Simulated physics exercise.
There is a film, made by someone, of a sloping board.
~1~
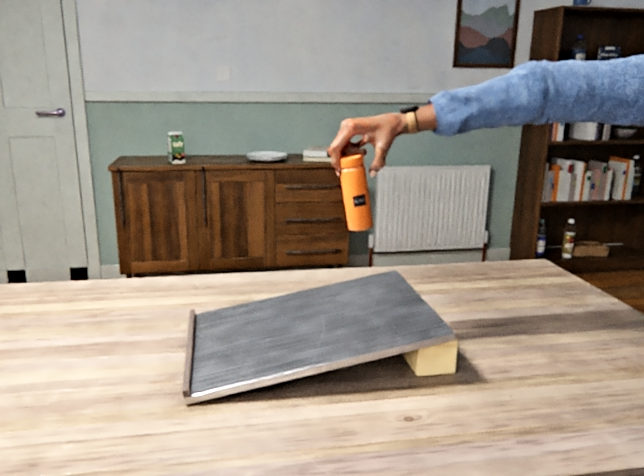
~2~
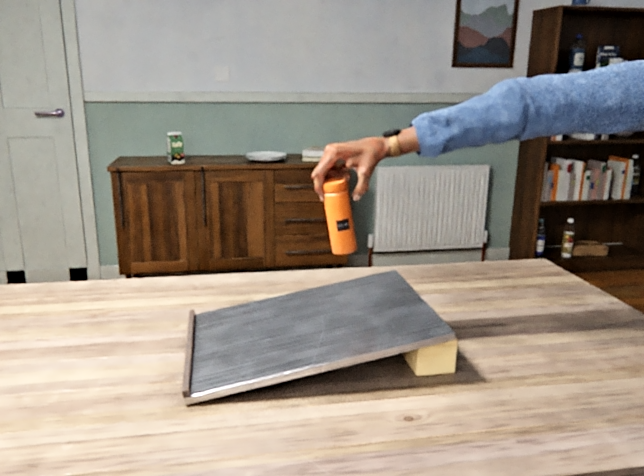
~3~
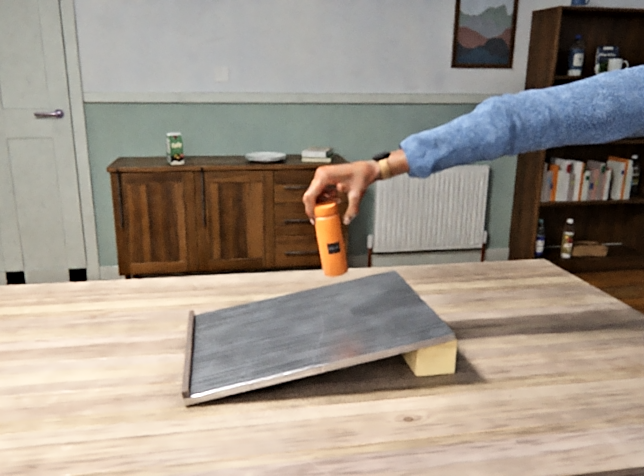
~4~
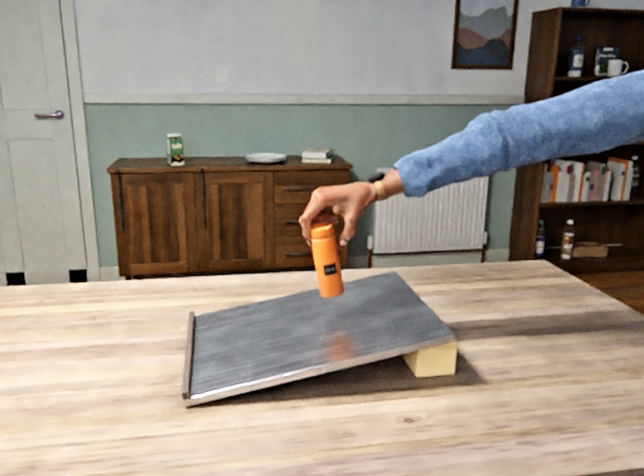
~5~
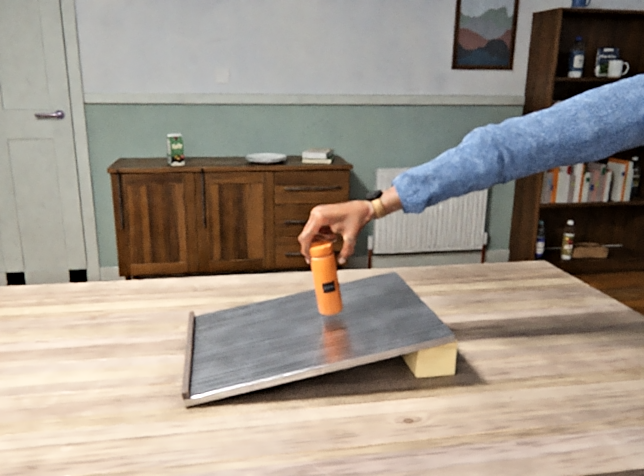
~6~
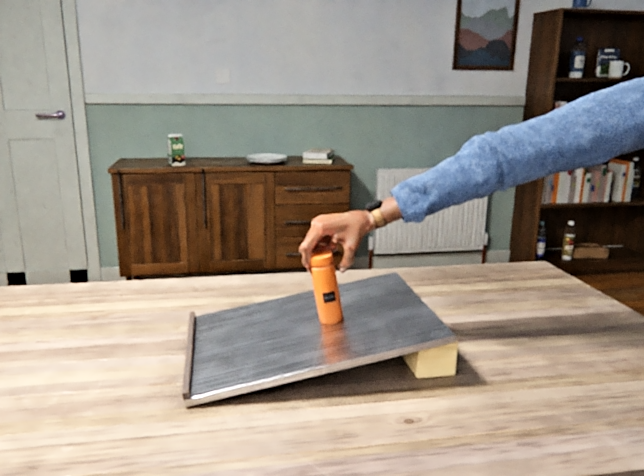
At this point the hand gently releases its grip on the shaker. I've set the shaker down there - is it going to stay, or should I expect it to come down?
It stays there.
Then, 0.30 s past the last view, nothing moves.
Then, 0.70 s past the last view, orange shaker resting near (326, 288).
Finally, it is still in place. Final places as the last picture's camera would see them, orange shaker near (326, 288). The orange shaker keeps its place.
